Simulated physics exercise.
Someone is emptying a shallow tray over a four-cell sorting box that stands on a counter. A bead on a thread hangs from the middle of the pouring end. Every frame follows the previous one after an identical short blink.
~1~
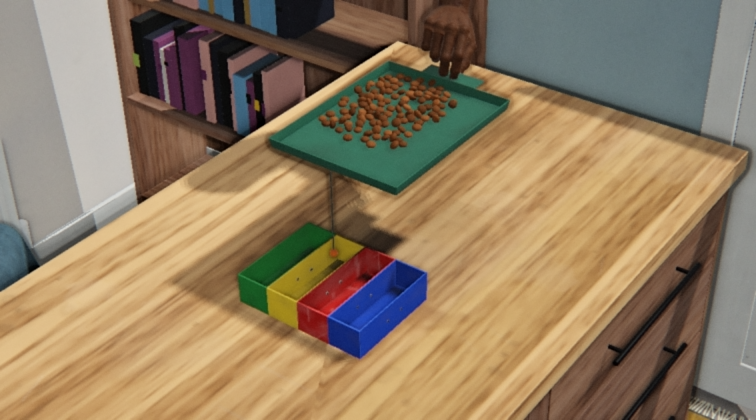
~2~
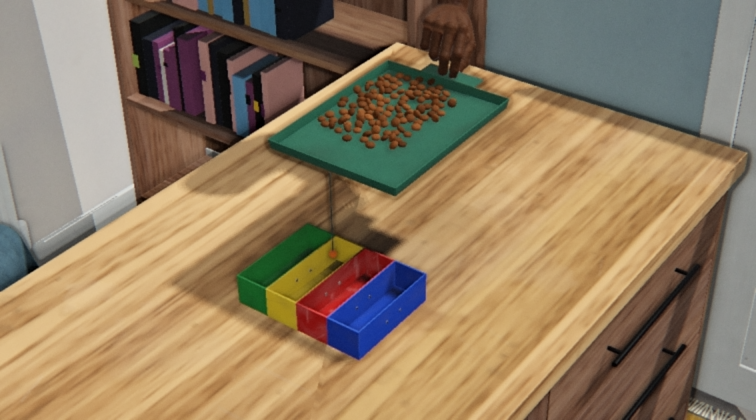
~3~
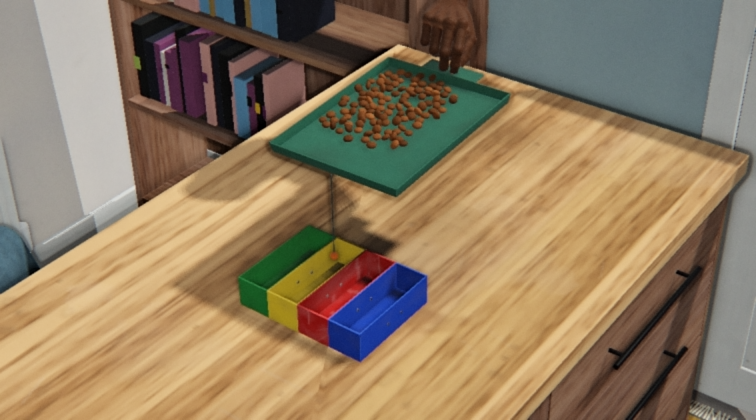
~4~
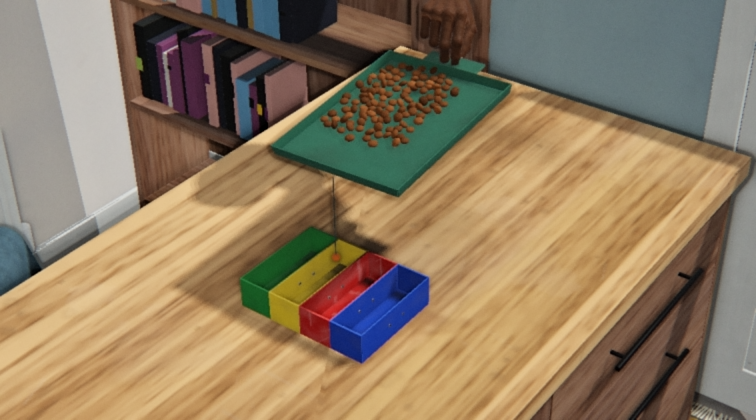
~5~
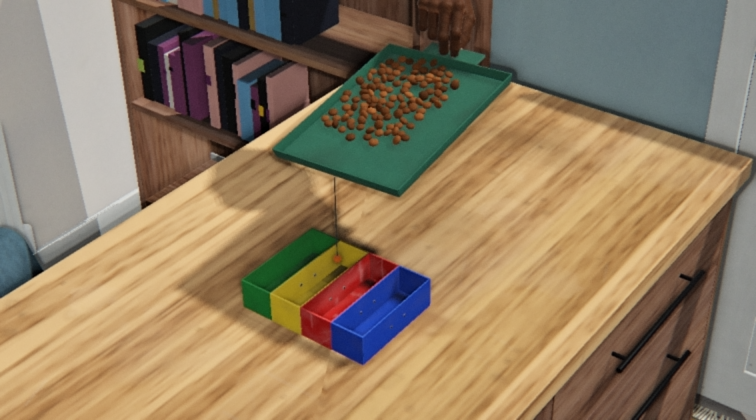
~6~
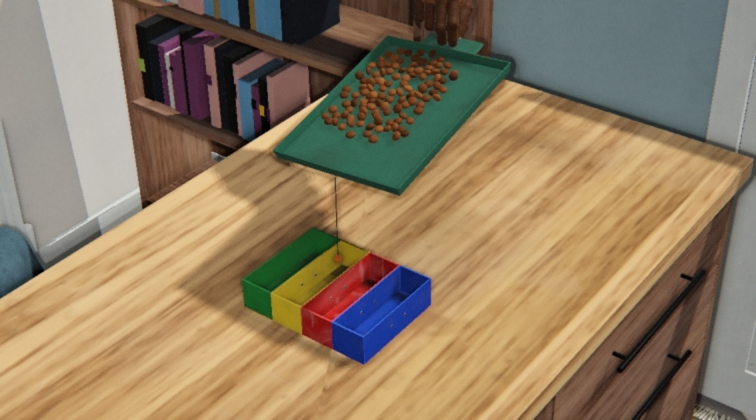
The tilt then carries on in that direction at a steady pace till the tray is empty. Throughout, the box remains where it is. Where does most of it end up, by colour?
Most of it ends up in green.
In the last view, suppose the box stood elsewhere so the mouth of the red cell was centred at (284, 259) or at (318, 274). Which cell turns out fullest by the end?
In order: The cell in red, the yellow one.
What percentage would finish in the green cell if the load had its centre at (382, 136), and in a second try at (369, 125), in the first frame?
Share in order: Roughly 40 %, 40 %.
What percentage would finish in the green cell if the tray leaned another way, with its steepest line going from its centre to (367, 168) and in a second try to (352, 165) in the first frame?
Lab note: Case 1 near 0 %, case 2 near 10 %.
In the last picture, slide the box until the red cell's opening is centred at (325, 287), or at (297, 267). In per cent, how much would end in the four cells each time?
Around 90 then around 100 per cent.
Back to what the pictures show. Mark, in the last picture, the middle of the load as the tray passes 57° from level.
In the last view, the load is centred near (306, 146).
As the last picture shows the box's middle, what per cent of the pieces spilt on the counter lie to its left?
Around 100 per cent, give or take.
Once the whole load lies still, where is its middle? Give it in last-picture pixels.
About pixel (279, 280).
Shortly afterwards, tray tipped steeply; all but a few on the tray; a little falling or outside the box.
Next, tray tipped right over; near a quarter on the tray; near a quarter in the green cell; a little in the yellow cell; only a few in the red cell; near half falling or outside the box.
Some moments later, tray tipped past a quarter turn; near a third in the green cell; a little in the yellow cell; only a few in the red cell; near half falling or outside the box.
In the end, tray tipped past a quarter turn; near a third in the green cell; a little in the yellow cell; only a few in the red cell; none at all in the blue cell; near half outside the box.
